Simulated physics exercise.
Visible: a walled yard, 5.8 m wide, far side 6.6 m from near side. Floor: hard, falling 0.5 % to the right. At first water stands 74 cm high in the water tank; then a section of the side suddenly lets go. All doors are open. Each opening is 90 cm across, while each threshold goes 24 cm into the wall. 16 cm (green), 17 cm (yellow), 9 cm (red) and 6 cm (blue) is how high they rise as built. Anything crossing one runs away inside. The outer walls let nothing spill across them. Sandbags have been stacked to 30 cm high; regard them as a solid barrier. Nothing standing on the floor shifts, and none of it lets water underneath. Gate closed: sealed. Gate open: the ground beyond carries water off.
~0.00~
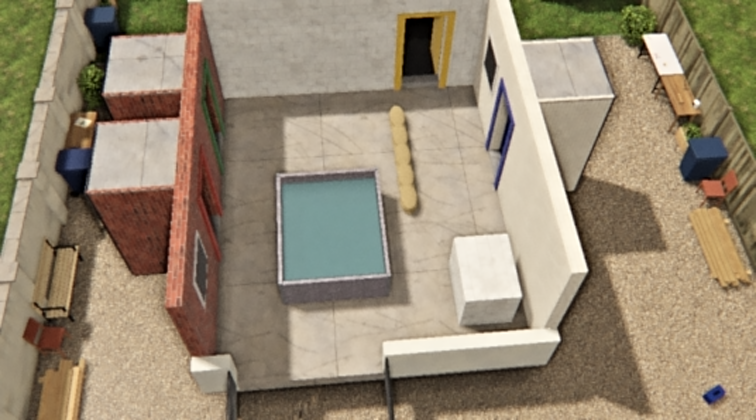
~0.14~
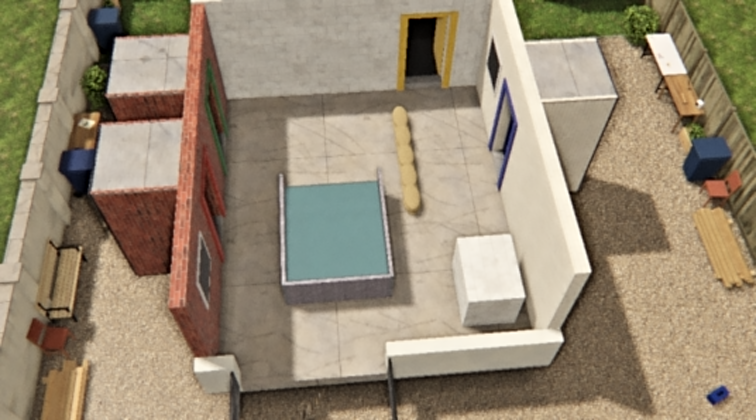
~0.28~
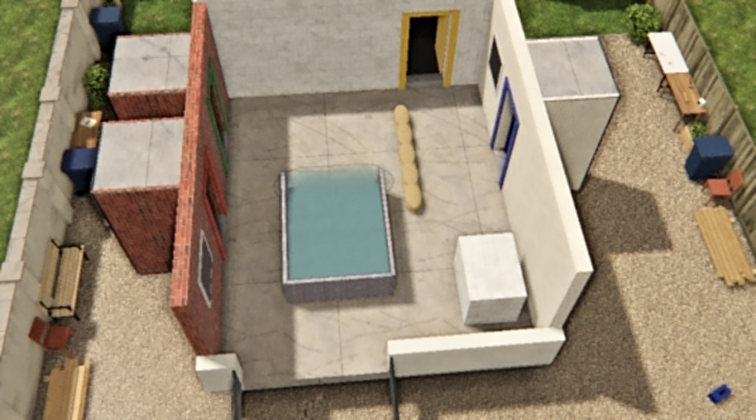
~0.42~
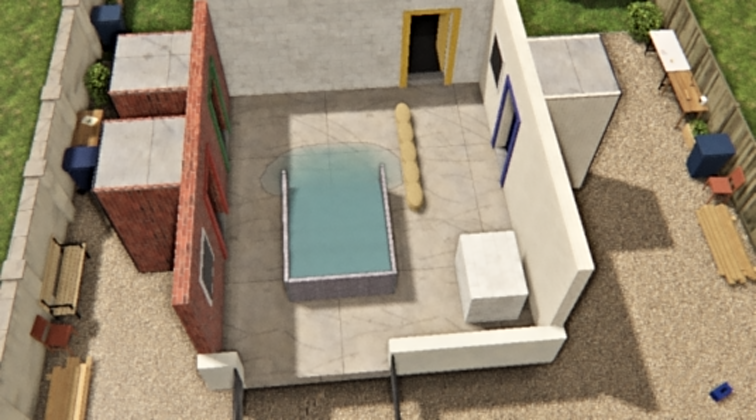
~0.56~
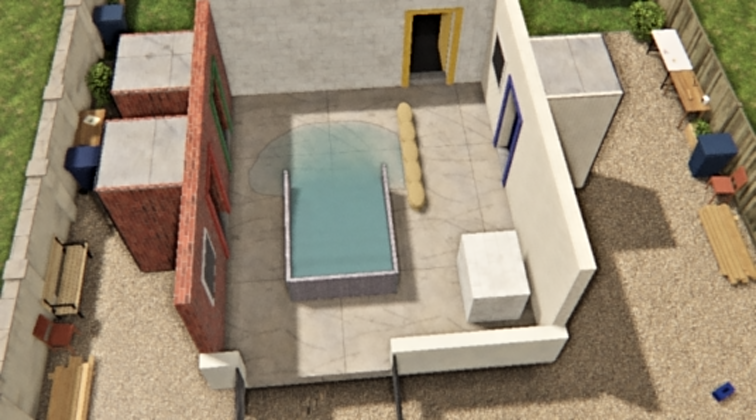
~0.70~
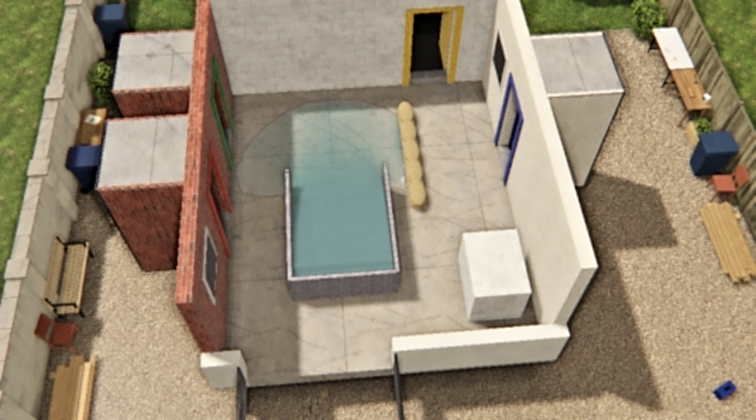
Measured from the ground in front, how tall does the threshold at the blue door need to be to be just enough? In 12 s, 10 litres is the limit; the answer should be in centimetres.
It needs to be about 5.5 cm tall.
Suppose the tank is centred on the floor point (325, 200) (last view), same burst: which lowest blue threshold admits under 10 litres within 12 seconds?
Then about 8.0 centimetres at the least.
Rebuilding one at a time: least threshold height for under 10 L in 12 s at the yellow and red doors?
You'd want some 15 cm at yellow and some 6.0 cm at red.
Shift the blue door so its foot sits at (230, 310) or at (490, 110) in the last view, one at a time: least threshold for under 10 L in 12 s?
About 5.5 cm for the first and 24 cm for the second.
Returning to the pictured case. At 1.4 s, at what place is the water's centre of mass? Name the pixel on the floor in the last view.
The water's centre is at about (338, 188).
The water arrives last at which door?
The red one comes last.
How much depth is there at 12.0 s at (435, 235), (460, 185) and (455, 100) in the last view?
In order: Around 9, 8 and 6 cm.
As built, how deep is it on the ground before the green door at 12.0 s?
It stands about 5.0 centimetres deep.
After 1.4 s water covers 30 % of the floor, deepest (44 cm) near (374, 90); it has not reached the blue door.
After 3.0 s water covers 45 % of the floor, deepest (38 cm) near (304, 94); 7 cm at the blue door, 0 litres in over its 6 cm threshold.
After 12.0 s water covers 95 % of the floor, deepest (10 cm) near (537, 325); 6 cm at the blue door, 7 litres in over its 6 cm threshold.
At the blue door as built, the water arrived by 2.7 s and peaked near 9 cm at 3.4 s.
With a threshold of 5 cm, 13 litres would have come in within the 12 s; with 6.5 cm, 5 litres. So under 10 litres takes about 5.5 cm.
